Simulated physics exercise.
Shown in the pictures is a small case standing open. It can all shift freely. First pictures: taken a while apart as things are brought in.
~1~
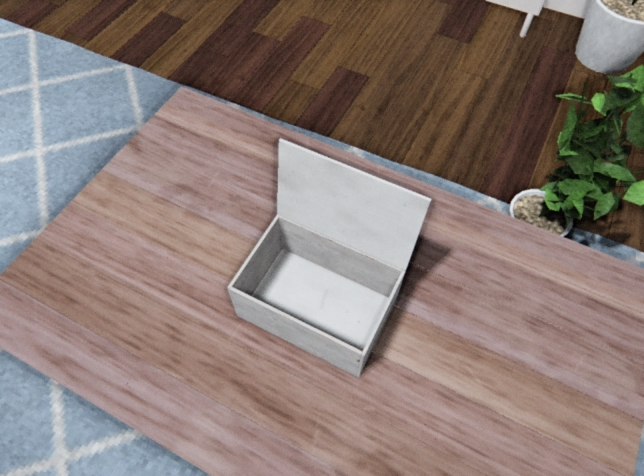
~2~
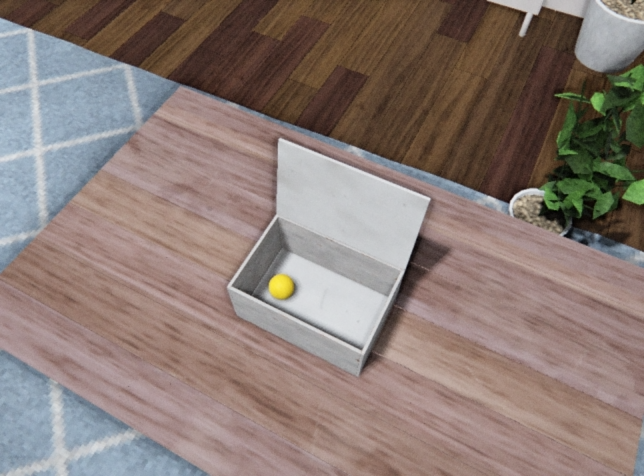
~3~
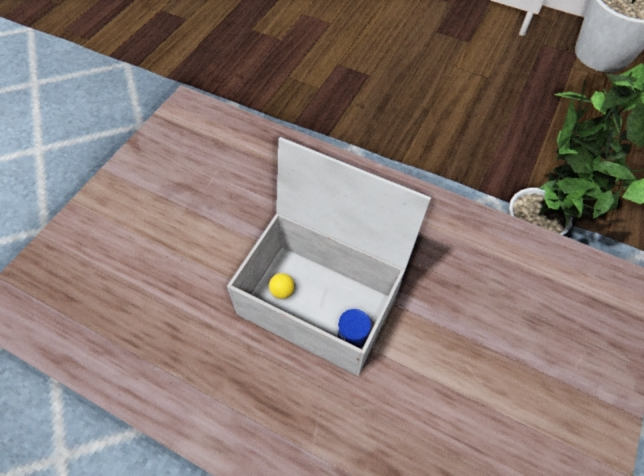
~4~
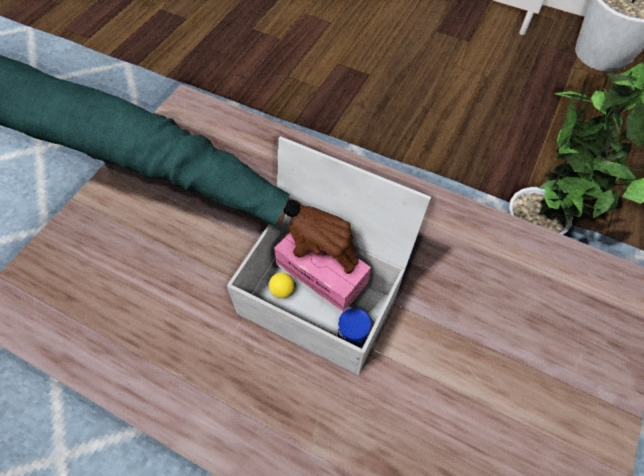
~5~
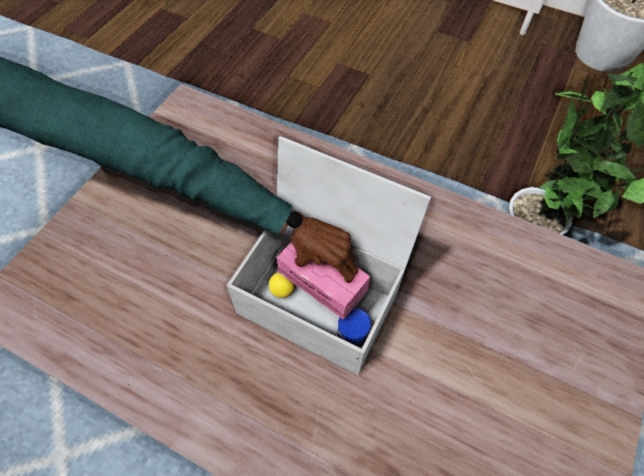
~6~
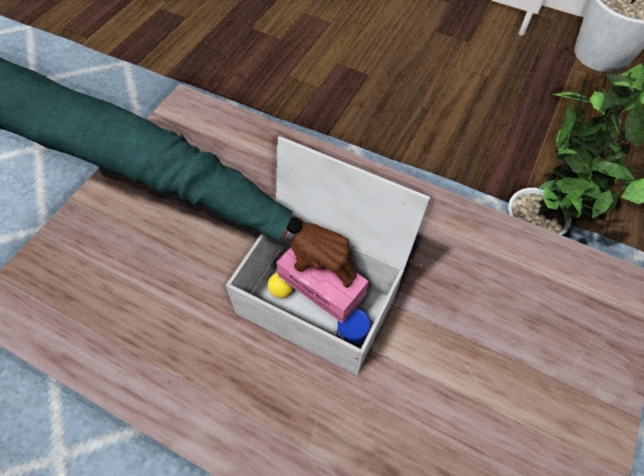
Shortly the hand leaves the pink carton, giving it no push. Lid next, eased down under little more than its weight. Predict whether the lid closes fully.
Prediction: It closes fully.
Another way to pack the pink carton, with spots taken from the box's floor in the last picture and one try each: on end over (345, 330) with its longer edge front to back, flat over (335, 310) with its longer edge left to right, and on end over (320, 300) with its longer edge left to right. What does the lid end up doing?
At first it fails to shut, the second time it manages to shut, and the third time it fails to shut.
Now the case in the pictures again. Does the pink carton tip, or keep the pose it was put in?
Simply put, it gets tilted.
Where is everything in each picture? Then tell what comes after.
In the first picture, the last thing is not in view yet.
In the second picture, the last thing is not in view yet.
In the third picture, the last thing is not in view yet; blue tin (354, 330).
In the fourth picture, on its way; pink carton (322, 265); blue tin (353, 330).
In the fifth picture, on its way; pink carton (323, 274); blue tin (353, 330).
In the sixth picture, in place under the hand; pink carton (322, 279); blue tin (352, 330).
Then, 1.10 s past the last view, lid starting down; pink carton on its side near (329, 278); yellow lemon displaced about its own width.
Then, 1.80 s past the last view, lid 40° above the rim; pink carton on its side near (329, 278); yellow lemon displaced about its own width.
Finally, lid shut; down or leaning hard in the box, pink carton; moved from the start, yellow lemon; blue tin still in place. Final places as the last picture's camera would see them, pink carton near (329, 278).
